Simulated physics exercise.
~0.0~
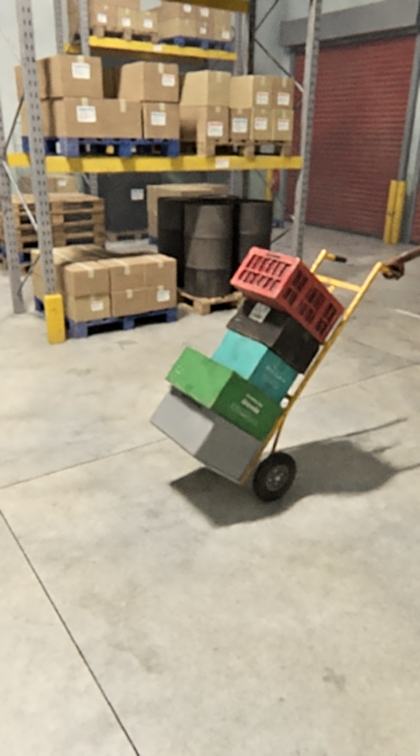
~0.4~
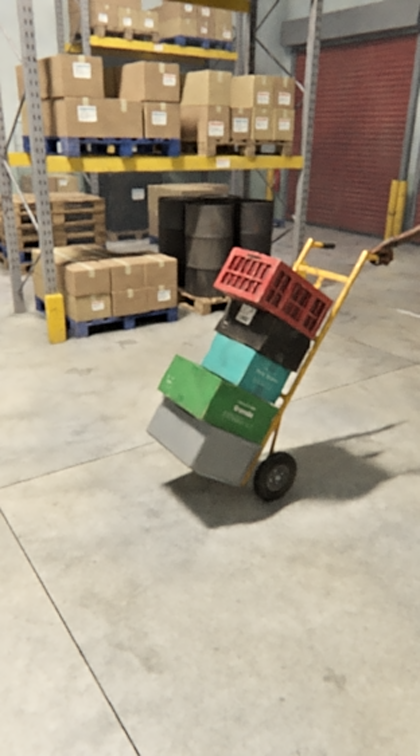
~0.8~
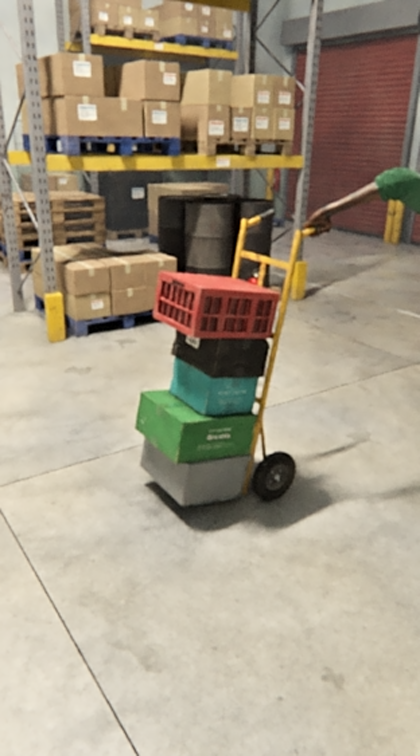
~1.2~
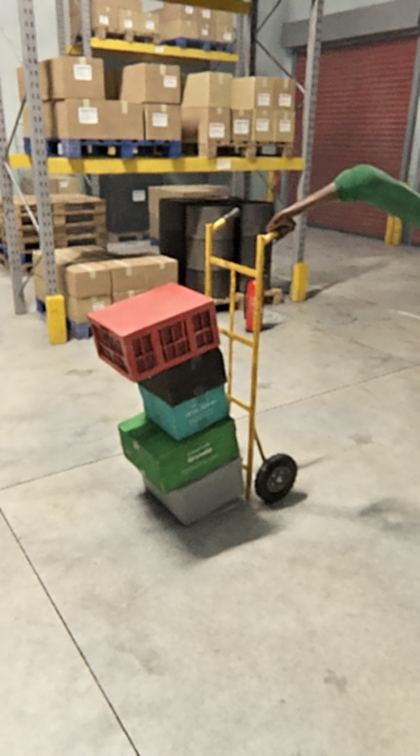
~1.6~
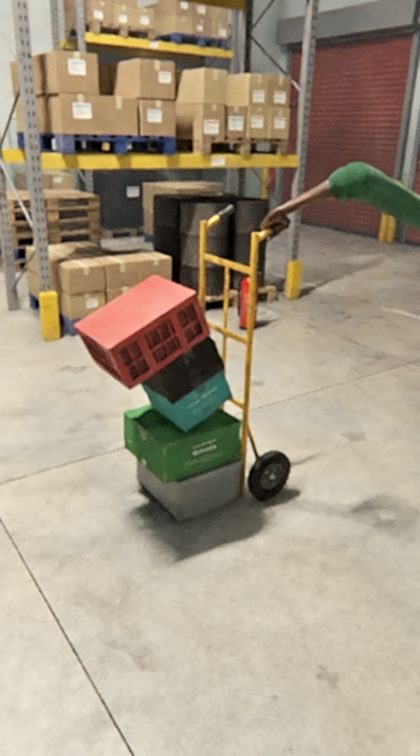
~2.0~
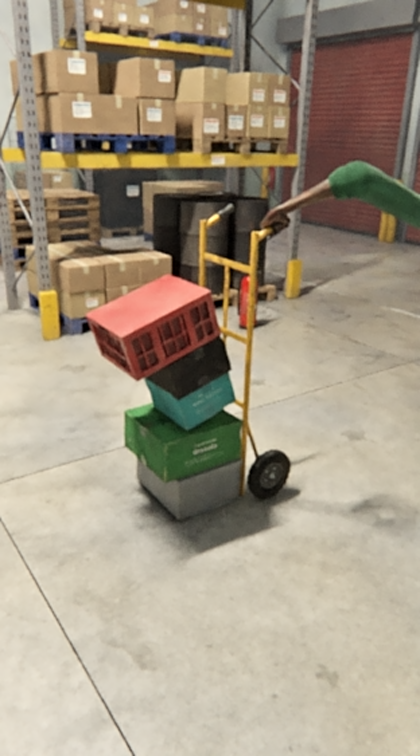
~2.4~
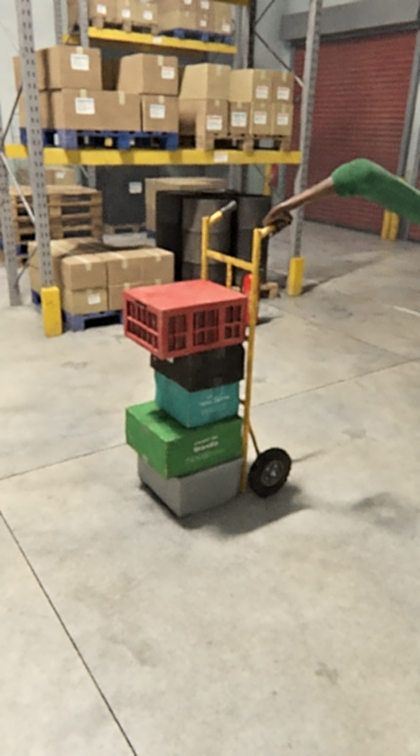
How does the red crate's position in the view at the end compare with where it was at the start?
At the end the red crate is farther left and slightly lower than at the start, still on top of the stack.
